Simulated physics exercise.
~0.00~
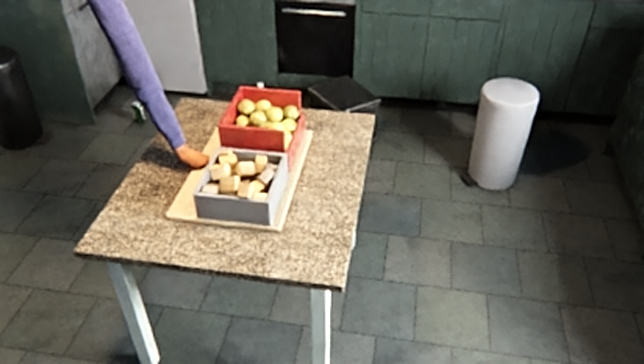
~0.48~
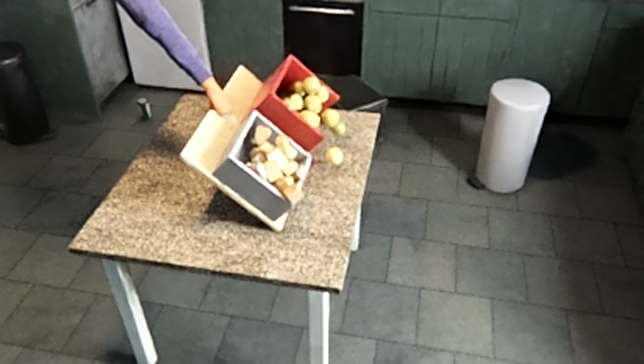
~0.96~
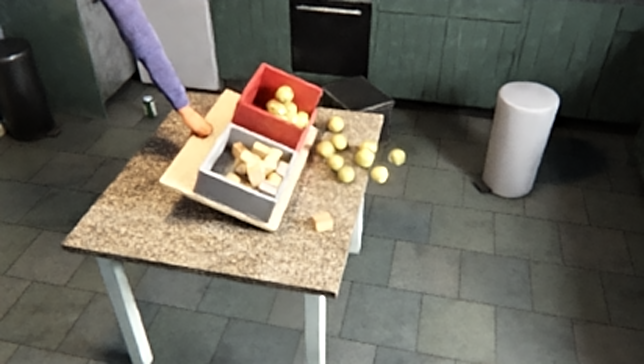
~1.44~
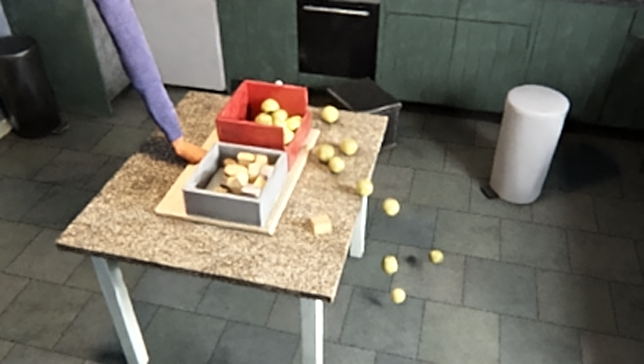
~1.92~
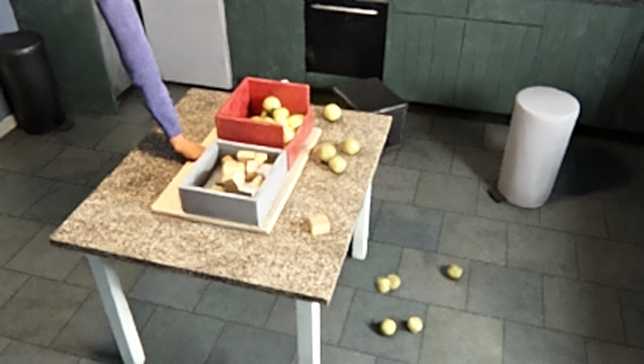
We see an arm lift the left side of a board holding a red tray of yellow apples and a grey tray of wooden blocks, then lower it flat; several apples spill, some landing on the floor and others staying on the table beside one block.
